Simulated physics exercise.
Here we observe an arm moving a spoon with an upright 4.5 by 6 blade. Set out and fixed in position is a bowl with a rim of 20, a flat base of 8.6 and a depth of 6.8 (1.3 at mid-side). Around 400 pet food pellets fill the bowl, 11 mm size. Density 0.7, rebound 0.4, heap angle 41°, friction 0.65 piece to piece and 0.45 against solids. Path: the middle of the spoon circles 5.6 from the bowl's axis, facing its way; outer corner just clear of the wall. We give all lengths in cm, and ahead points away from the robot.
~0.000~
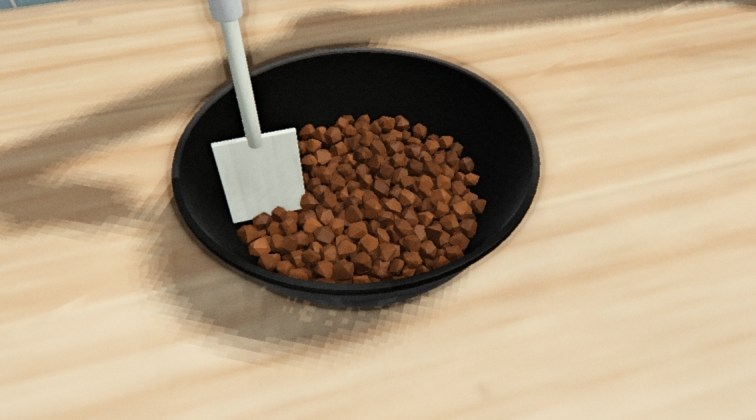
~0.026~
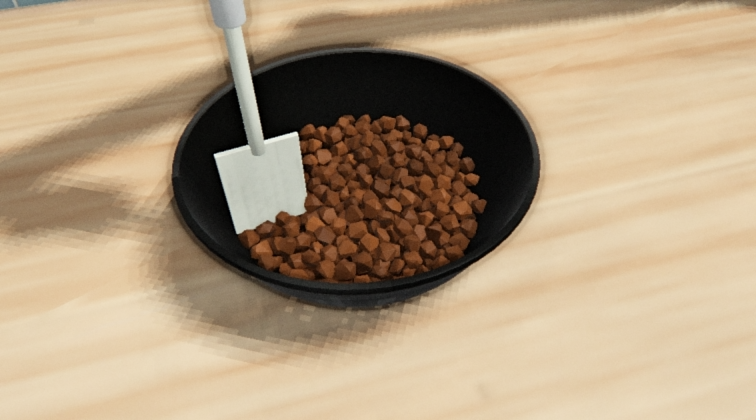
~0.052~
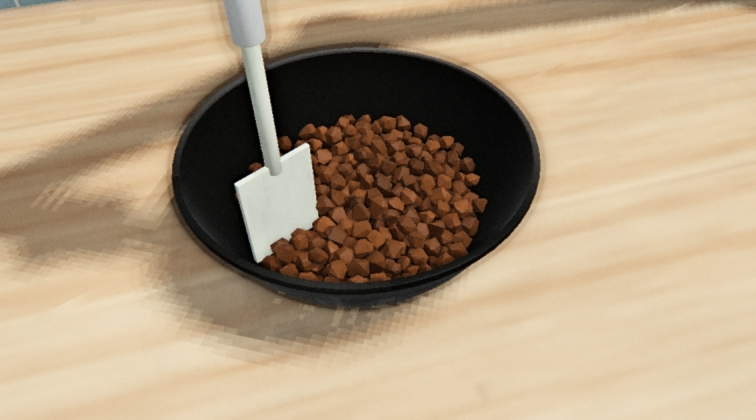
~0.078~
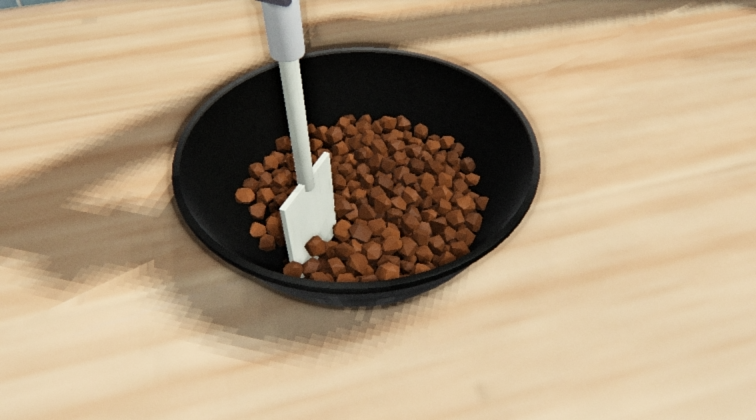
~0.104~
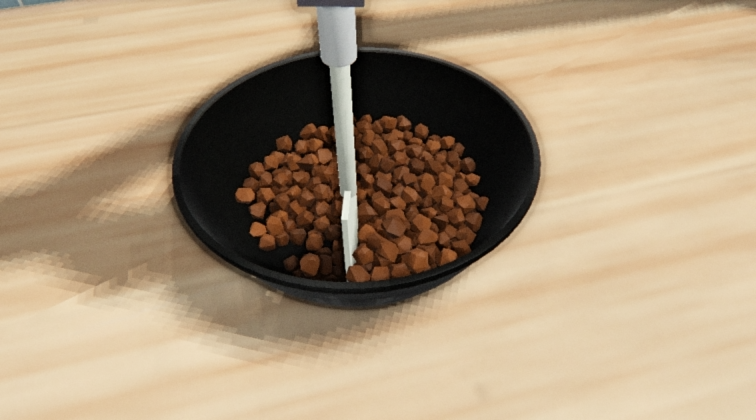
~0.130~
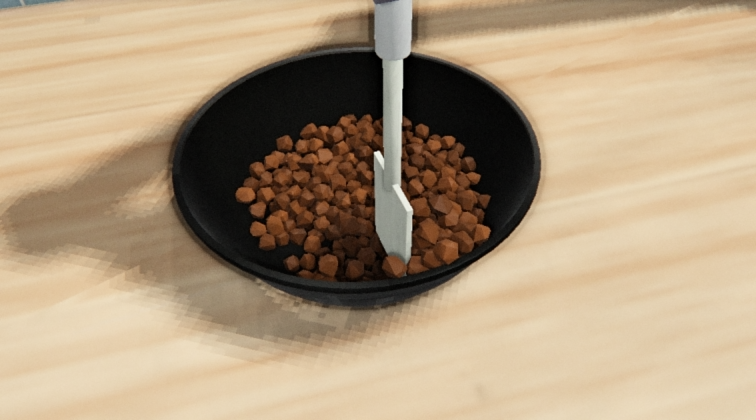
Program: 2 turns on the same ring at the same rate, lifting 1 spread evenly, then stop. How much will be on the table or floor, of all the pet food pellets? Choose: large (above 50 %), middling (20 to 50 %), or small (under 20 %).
Middling.
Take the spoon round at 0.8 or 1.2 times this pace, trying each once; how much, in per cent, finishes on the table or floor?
Estimates in order: Near 20 % and near 30 %.
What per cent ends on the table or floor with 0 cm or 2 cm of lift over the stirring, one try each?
Around 35 percent, then 15 percent.
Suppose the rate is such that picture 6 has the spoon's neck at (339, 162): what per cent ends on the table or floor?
Around 15 in a hundred.
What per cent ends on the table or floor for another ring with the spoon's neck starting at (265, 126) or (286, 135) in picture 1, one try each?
First try about 35 per cent, second try about 15 per cent.
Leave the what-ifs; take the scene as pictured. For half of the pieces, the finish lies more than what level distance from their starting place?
Roughly 7 cm, measured level.
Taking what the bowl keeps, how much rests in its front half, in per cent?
Around 50 percent of it.
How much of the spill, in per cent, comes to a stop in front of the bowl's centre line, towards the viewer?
40 %, approximately.
After 0.41 s, 338° round, highest piece 10 above the table; 345 in the bowl, 30 on the table or floor, 27 in flight or on the tool.
After 0.69 s, 221° round, highest piece 9 above the table; 299 in the bowl, 89 on the table or floor, 14 in flight or on the tool.
After 1.03 s, 0° round, highest piece 5 above the table; 287 in the bowl, 115 on the table or floor.
After 1.73 s, 0° round, highest piece 4 above the table; 287 in the bowl, 115 on the table or floor.
In the end, 287 in the bowl, 115 on the table or floor. That is 29 % on the table or floor.
